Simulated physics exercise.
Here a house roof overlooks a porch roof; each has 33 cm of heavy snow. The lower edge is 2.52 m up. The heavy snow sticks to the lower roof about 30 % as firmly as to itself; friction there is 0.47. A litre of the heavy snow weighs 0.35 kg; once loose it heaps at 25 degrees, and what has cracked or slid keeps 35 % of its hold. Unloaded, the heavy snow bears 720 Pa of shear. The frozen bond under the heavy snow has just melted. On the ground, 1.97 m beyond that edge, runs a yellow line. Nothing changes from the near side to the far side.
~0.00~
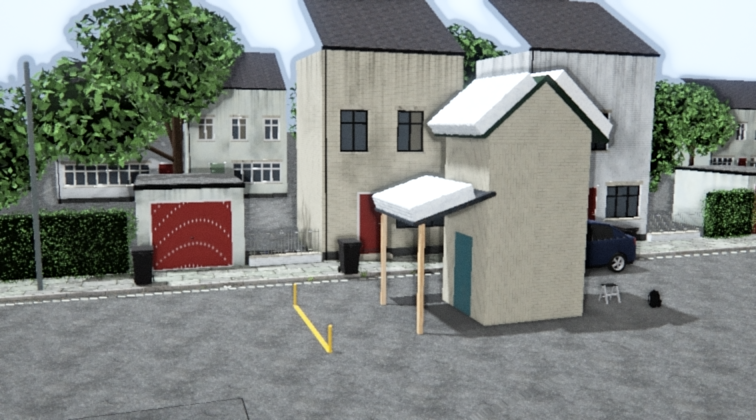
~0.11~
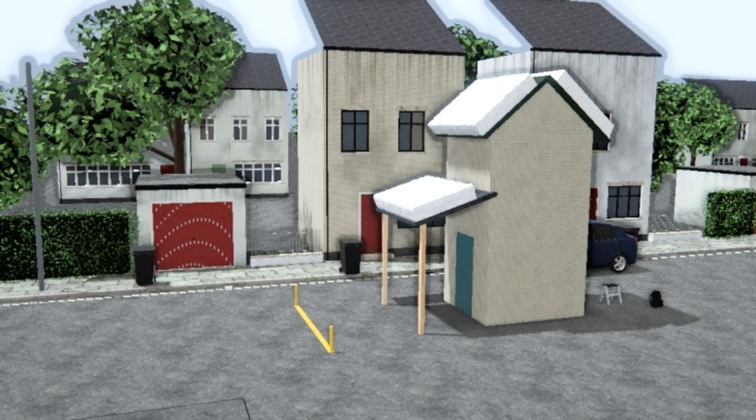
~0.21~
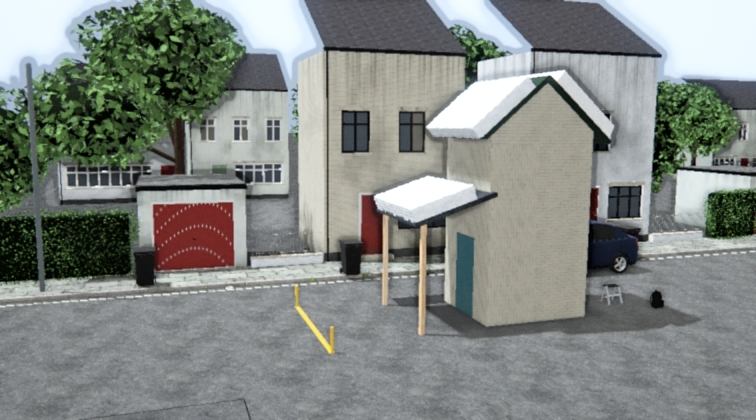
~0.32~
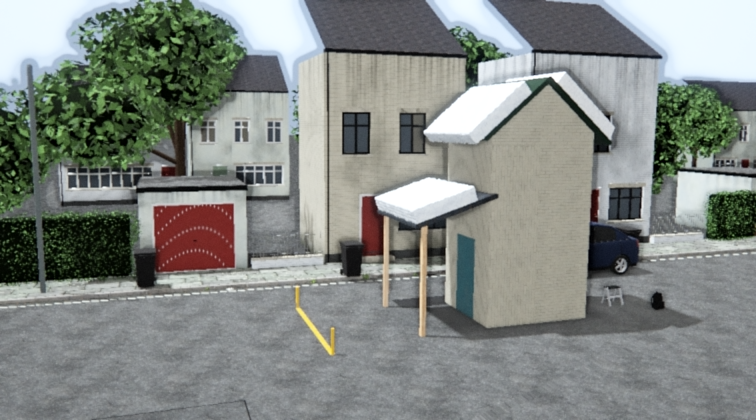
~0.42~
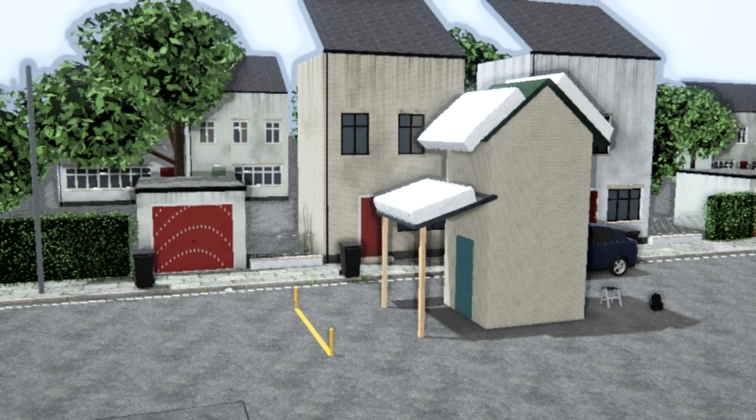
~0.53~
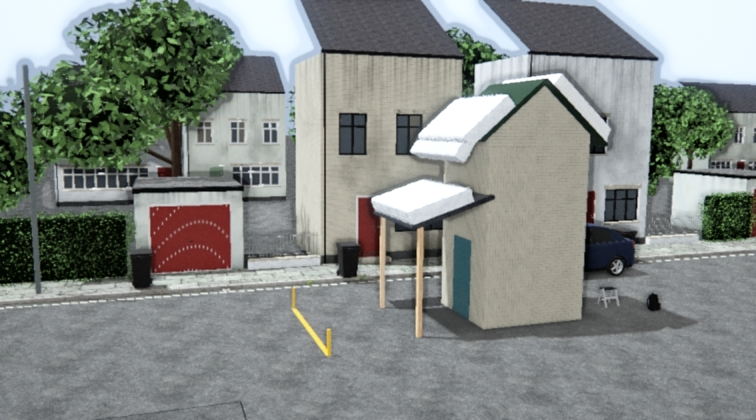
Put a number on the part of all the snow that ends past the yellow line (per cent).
It comes to some 28 %.
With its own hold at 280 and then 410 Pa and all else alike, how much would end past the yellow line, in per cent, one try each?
In turn about 35 %, 35 %.
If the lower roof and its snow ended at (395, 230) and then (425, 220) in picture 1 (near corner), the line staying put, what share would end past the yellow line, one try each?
In that order: 25 %, 30 %.
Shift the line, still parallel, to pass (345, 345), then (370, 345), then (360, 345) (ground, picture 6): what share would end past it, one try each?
In that order: 40 %, 55 %, 50 %.
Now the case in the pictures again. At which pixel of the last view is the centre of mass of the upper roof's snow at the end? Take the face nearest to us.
Near (333, 320).
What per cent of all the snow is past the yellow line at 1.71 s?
Near 1 %.
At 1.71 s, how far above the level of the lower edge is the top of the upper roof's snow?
Some 0.8 m.
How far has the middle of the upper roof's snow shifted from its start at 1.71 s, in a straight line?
Some 4.8 m.
After 1.07 s, none is below the lower edge and 0 % is past the line.
After 1.71 s, 61 % is below the lower edge and 1 % is past the line.
After 2.36 s, 65 % is below the lower edge and 28 % is past the line.
After 3.00 s, 65 % is below the lower edge and 28 % is past the line.
After 3.10 s, at the end, 65 % is below the lower edge and 28 % is past the line.
